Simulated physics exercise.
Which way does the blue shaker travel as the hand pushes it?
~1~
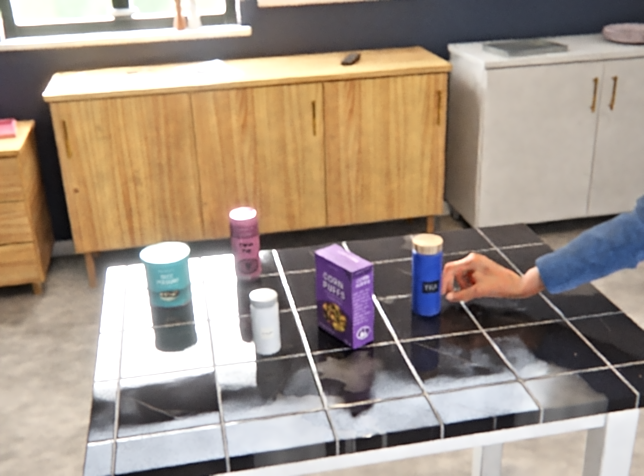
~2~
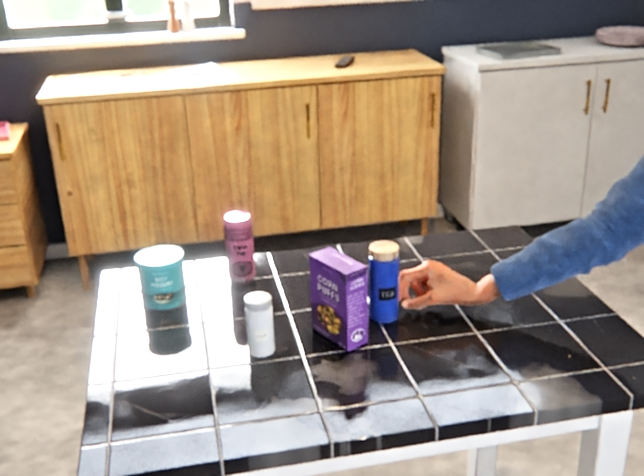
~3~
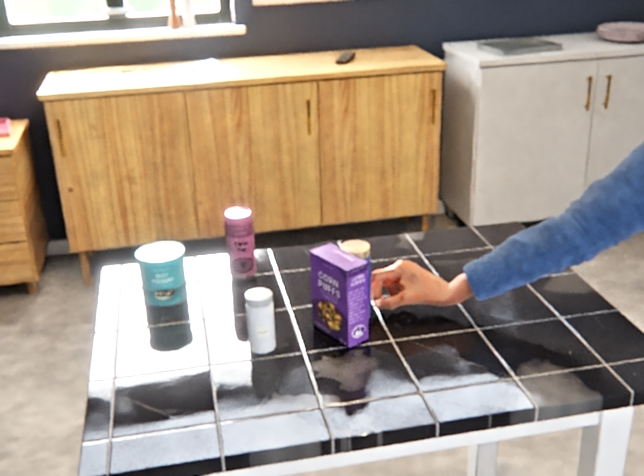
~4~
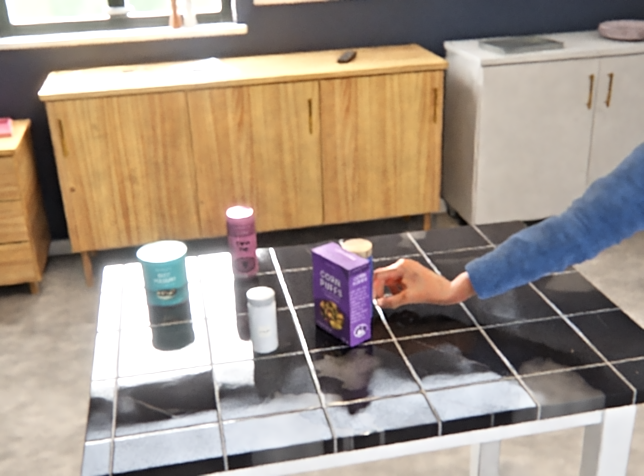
It slides to the left, ending up partly behind the purple packet.
